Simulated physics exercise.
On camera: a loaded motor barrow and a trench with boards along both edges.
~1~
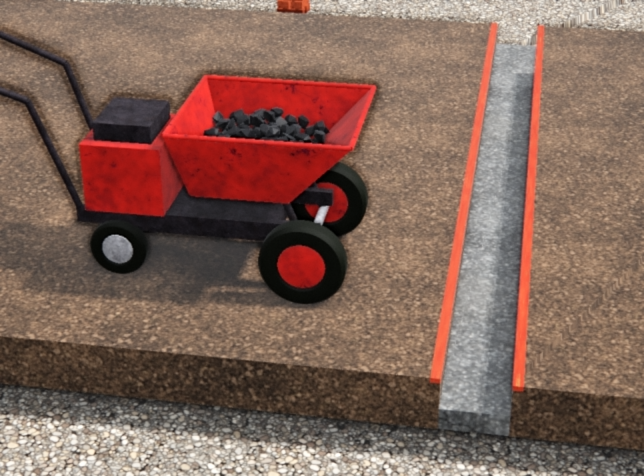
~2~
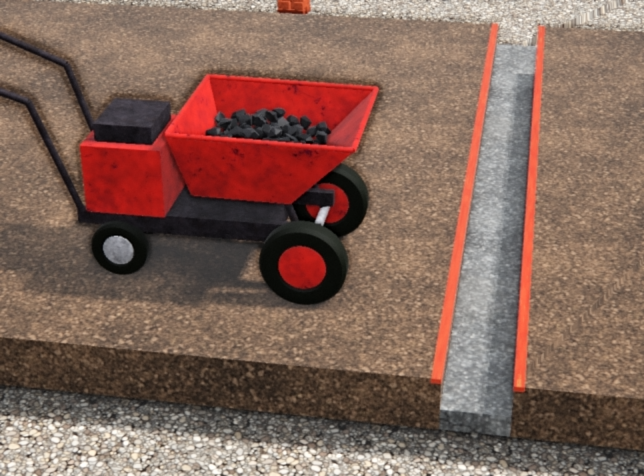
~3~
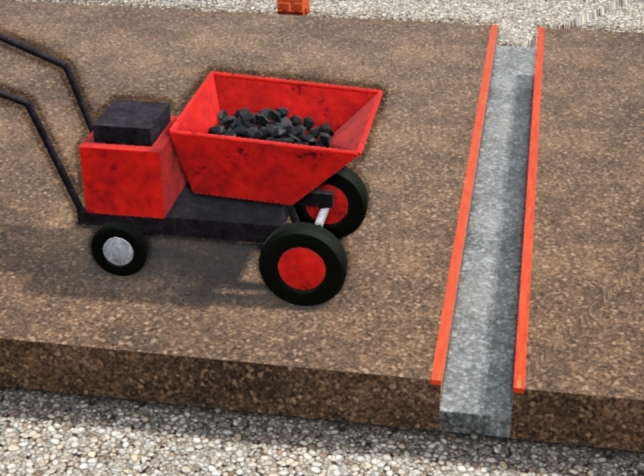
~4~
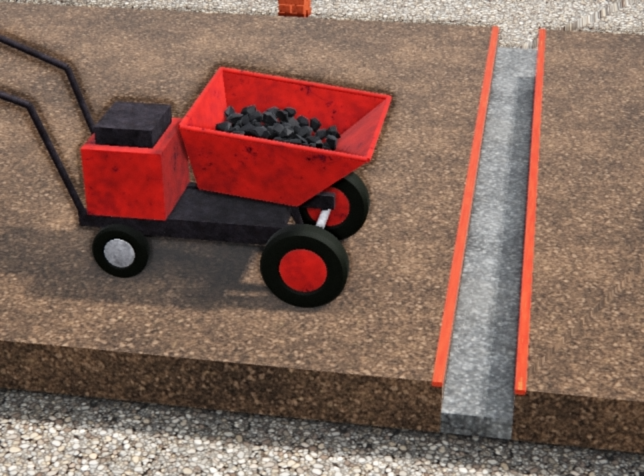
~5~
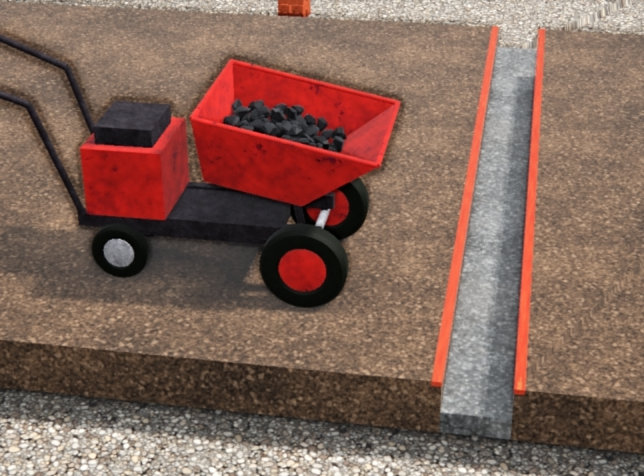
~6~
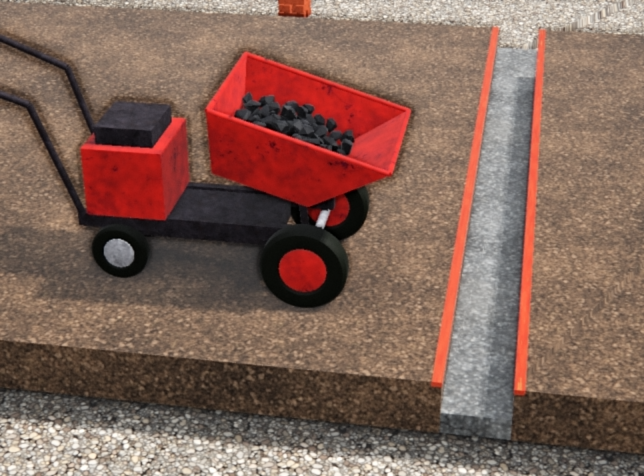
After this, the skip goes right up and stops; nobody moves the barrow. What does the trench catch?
The trench ends with more than half of it.
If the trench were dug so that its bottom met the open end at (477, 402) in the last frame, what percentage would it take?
Some 70 per cent.
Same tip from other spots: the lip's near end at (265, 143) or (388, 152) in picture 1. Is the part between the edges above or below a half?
The first try: Under half. The second: Above a half.
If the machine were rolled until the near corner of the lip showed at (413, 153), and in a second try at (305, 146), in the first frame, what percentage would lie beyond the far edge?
Roughly 60 per cent, and 0 per cent.
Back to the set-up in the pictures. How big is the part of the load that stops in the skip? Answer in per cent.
Near 5 %.
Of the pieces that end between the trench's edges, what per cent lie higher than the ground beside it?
Close to 15 per cent.
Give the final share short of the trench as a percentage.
Near 5 %.
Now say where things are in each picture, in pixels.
The first frame shows lip of the skip at (350, 149), level; top of the load at (252, 143), lumps of coal; first edge of the trench at (441, 342); far edge at (521, 349), the trench under half as wide as the skip, and about half as deep as wide.
The second frame shows lip of the skip at (353, 151), level; top of the load at (254, 143).
The third frame shows lip of the skip at (358, 154), tipped barely; top of the load at (246, 146).
The fourth frame shows lip of the skip at (367, 160), tipped a little; top of the load at (248, 132).
The fifth frame shows lip of the skip at (377, 166), tipped a little; top of the load at (259, 135).
The sixth frame shows lip of the skip at (389, 174), tipped clearly; top of the load at (269, 132); first edge of the trench at (443, 346); far edge at (522, 353).
Soon, skip tipped steeply; all in the skip.
A while on, skip tipped right over; most in the skip; a stray few short of the trench; about a quarter in or heaped over the trench.
Towards the end, skip tipped right over; a small part in the skip; a small part short of the trench; most in or heaped over the trench; a stray few beyond it.
Finally, skip tipped right over; a small part in the skip; a small part short of the trench; most in or heaped over the trench; a stray few beyond it.
